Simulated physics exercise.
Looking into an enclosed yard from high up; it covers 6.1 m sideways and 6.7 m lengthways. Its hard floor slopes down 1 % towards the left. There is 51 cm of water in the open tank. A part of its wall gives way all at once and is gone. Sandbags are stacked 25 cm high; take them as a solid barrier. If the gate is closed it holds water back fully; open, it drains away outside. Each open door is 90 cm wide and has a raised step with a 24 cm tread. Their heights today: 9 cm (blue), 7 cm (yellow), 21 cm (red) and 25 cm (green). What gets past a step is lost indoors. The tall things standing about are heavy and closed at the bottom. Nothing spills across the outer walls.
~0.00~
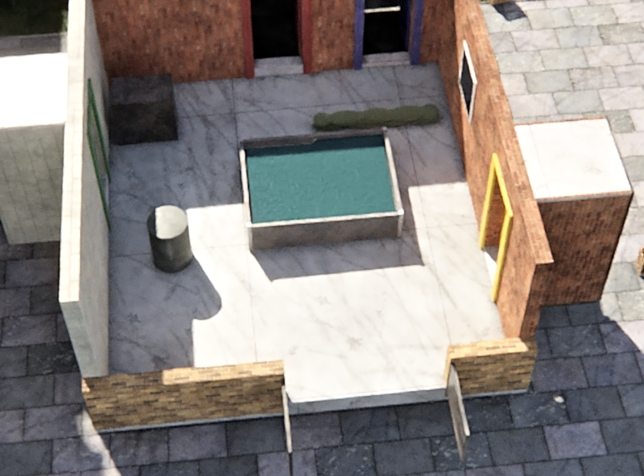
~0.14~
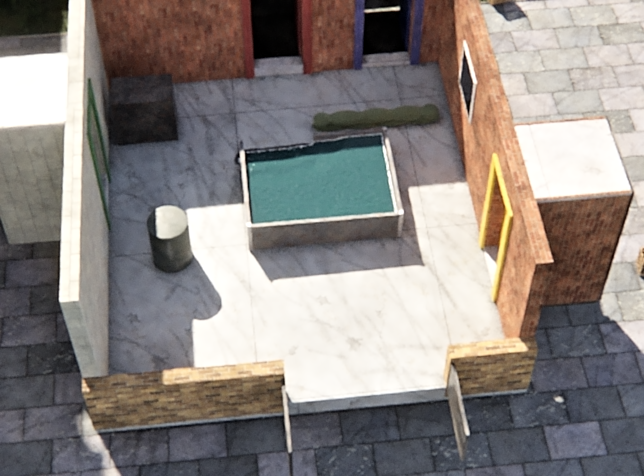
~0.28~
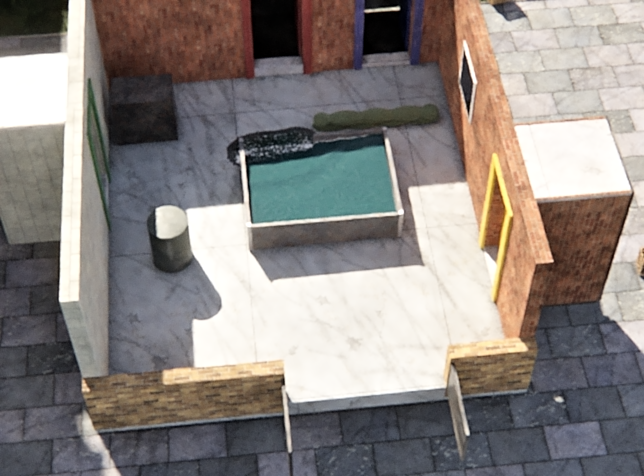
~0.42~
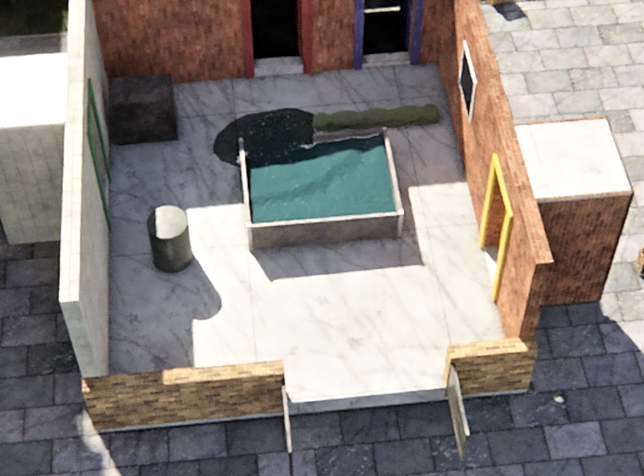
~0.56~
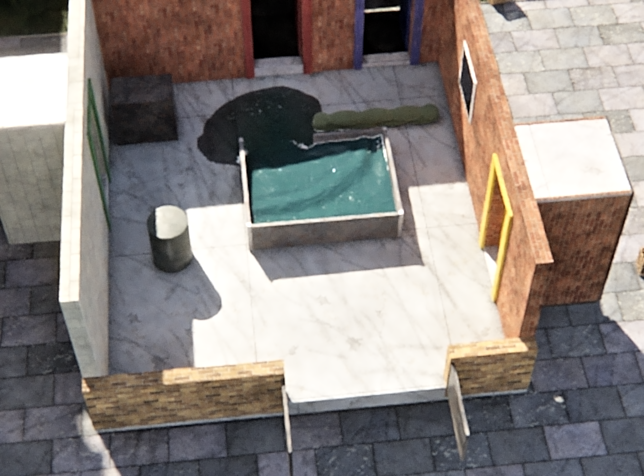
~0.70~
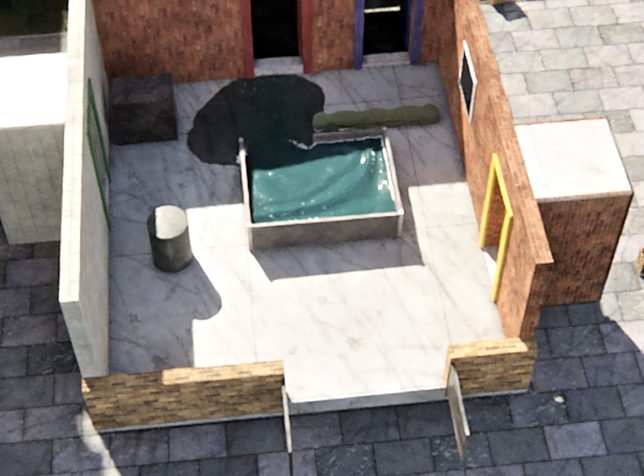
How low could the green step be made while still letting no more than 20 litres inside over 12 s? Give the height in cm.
Close to 6.5 cm is just enough.
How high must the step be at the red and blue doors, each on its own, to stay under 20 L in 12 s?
Roughly 24 cm at red and 11.0 cm at blue.
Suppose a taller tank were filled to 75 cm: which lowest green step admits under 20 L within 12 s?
Some 9.5 cm.
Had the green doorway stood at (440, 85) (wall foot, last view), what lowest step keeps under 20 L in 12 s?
Roughly 12.5 cm.
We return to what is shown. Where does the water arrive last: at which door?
It is the yellow one.
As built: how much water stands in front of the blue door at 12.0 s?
About 8.0 cm.
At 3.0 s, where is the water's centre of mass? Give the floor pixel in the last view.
Near (273, 148).
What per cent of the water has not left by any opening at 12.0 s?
About 94 per cent.
After 1.4 s water covers 15 % of the floor, deepest (30 cm) near (255, 158); it has not reached the green door.
After 3.0 s water covers 30 % of the floor, deepest (38 cm) near (120, 89); 5 cm at the green door, 0 litres in over its 25 cm step.
After 12.0 s water covers 90 % of the floor, deepest (12 cm) near (140, 116); 10 cm at the green door, 0 litres in over its 25 cm step.
At the green door as built, the water arrived by 2.9 s and peaked near 10 cm at 8.8 s.
With a step of 5.5 cm, 32 litres would have come in within the 12 s; with 7.5 cm, 10 litres. So under 20 litres takes about 6.5 cm.
